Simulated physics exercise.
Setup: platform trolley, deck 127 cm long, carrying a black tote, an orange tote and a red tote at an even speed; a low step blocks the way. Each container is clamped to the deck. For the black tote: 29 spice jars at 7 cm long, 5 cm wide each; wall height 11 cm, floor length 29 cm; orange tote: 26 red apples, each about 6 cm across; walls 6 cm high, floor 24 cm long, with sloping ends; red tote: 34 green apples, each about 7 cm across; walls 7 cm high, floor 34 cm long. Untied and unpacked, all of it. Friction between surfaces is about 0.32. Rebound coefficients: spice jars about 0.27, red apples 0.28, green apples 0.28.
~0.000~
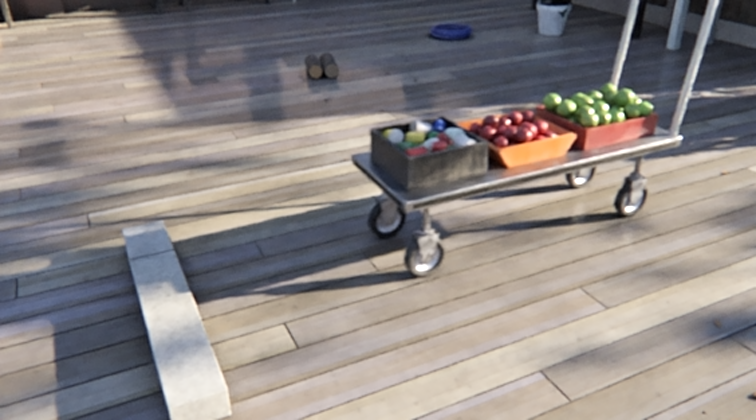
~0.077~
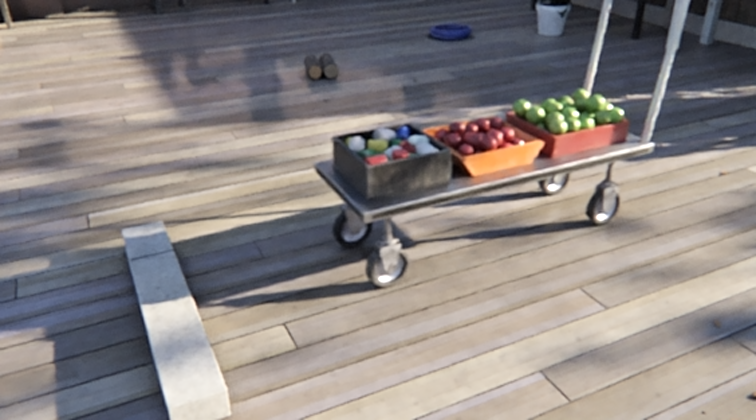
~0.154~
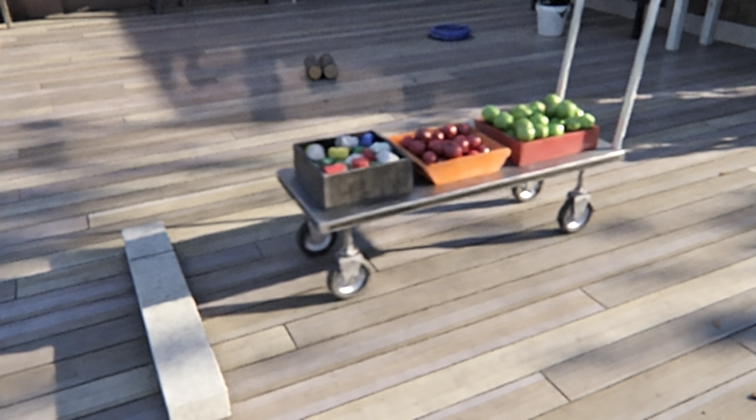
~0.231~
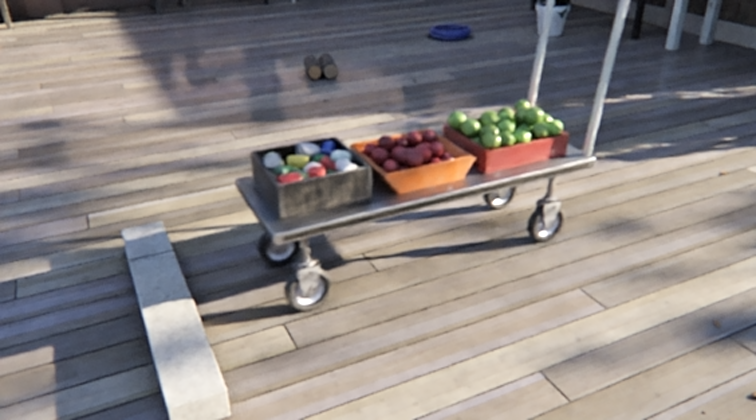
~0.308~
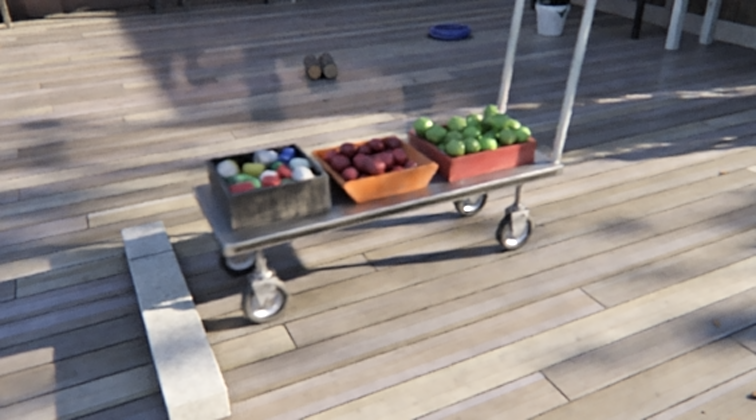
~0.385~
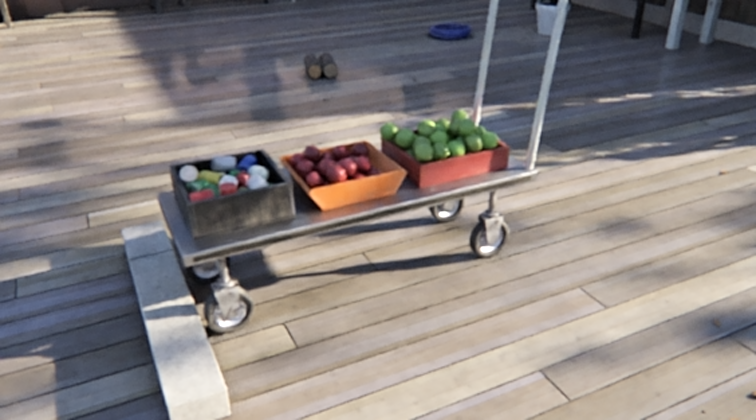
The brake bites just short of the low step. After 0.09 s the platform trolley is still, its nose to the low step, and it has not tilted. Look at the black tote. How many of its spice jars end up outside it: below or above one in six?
Out of the black tote go less than a sixth of the spice jars.
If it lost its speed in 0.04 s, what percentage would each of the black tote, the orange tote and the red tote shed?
That way you'd get black tote at 0, orange tote at 30, and red tote at 40 percent.
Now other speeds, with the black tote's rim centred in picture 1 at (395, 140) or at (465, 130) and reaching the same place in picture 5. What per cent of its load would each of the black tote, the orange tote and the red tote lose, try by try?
Losses in order of the tries would be black tote 0 and 0 %, orange tote 10 and 30 %, red tote 10 and 40 %.
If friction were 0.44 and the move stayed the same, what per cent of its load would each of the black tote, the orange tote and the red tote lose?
Black tote 0, orange tote 20, red tote 30 per cent.
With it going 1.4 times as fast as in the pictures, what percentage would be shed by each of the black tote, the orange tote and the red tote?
Black tote 0, orange tote 40, red tote 40 per cent.
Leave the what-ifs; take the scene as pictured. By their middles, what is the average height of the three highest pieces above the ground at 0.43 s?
50 cm.
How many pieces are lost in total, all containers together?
Some 16 altogether.
After 0.43 s, 0 of 29 out of the black tote, 0 of 26 out of the orange tote and 1 of 34 out of the red tote.
After 0.55 s, 0 of 29 out of the black tote, 6 of 26 out of the orange tote and 7 of 34 out of the red tote.
After 0.78 s, 1 of 29 out of the black tote, 6 of 26 out of the orange tote and 9 of 34 out of the red tote.
Final count (at 1.29 s), 1 of 29 out of the black tote, 6 of 26 out of the orange tote and 9 of 34 out of the red tote. Asked share, 1 of 29, 3 per cent.
